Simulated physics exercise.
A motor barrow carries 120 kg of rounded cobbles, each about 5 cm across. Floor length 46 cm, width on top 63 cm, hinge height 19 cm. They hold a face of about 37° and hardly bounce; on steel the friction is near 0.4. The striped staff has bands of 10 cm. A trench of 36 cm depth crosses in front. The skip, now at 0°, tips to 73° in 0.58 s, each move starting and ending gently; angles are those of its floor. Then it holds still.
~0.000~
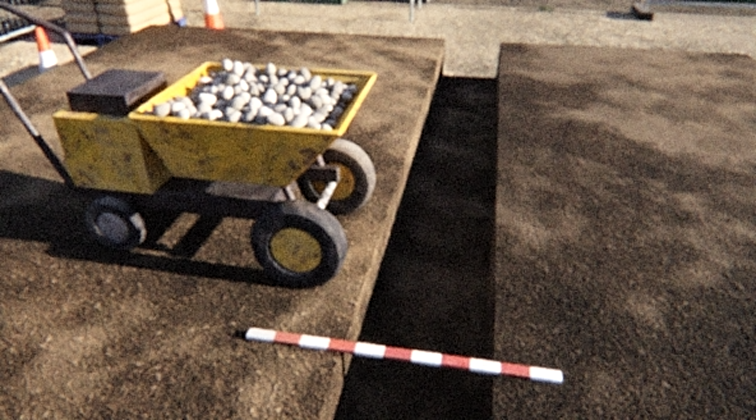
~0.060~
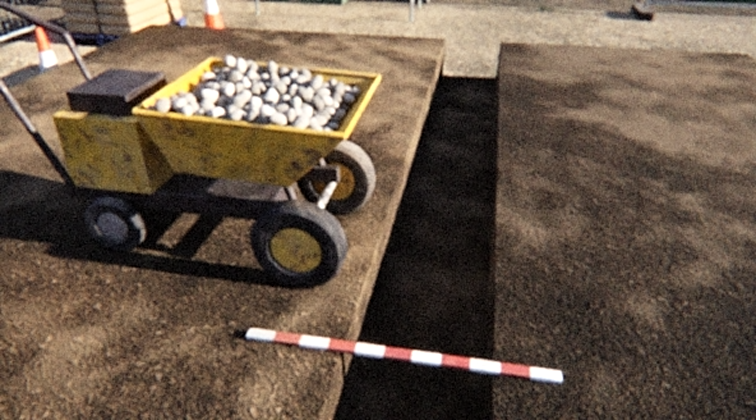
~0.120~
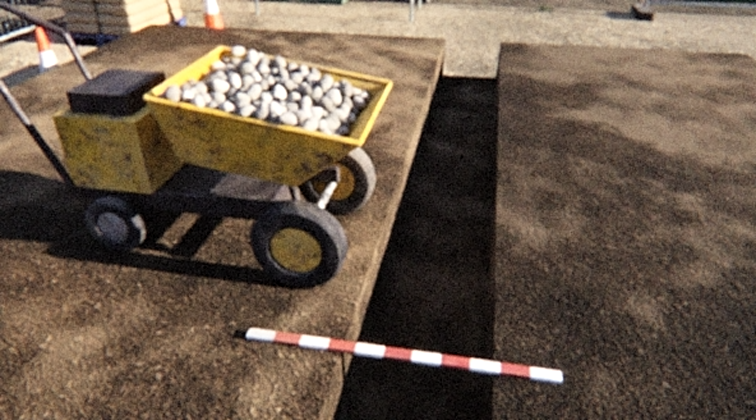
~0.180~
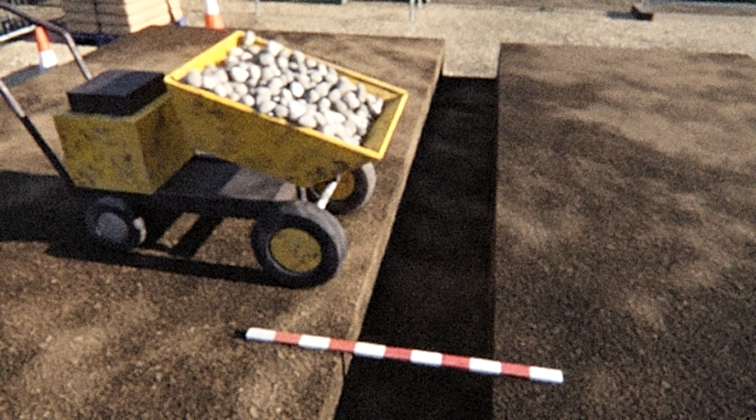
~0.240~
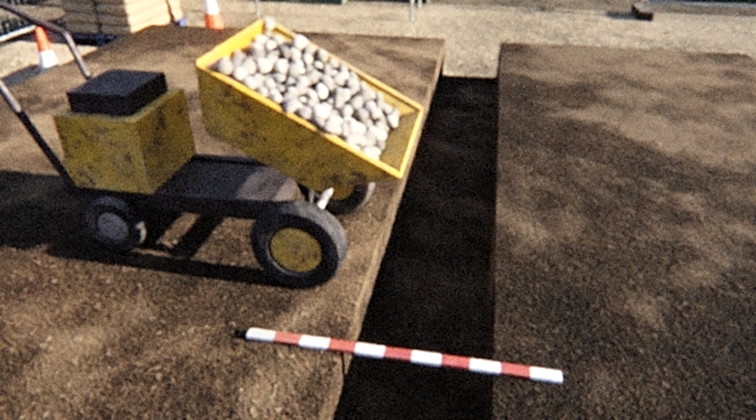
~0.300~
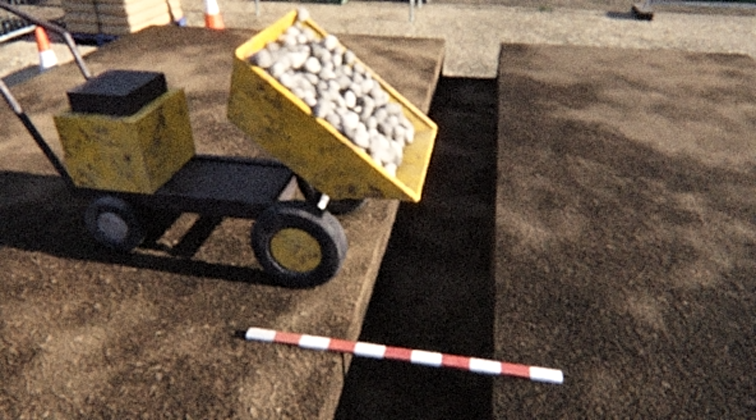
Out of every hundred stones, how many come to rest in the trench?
Roughly 51 per cent ends in the trench.
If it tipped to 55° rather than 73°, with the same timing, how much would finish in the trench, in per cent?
Then about 45 per cent.
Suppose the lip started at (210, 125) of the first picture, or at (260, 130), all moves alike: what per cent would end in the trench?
About 90 and 100 per cent.
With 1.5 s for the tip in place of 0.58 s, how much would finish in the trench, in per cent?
Then about 75 per cent.
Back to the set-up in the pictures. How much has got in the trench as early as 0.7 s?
Some 30 per cent.
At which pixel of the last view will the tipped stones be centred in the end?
Near (486, 295).
After 0.4 s the floor is at 61°; 100 % in the skip; the foremost stones are at (437, 191).
After 0.7 s the floor is at 73°; 52 % in the skip, 28 % in the trench, 19 % past the trench; the foremost stones are at (536, 266).
After 1.0 s the floor is at 73°; 6 % in the skip, 44 % in the trench, 50 % past the trench; the foremost stones are at (754, 297).
After 3.0 s the floor is at 73°; 0 % in the skip, 51 % in the trench, 49 % past the trench; the foremost stones are past the picture's edge.
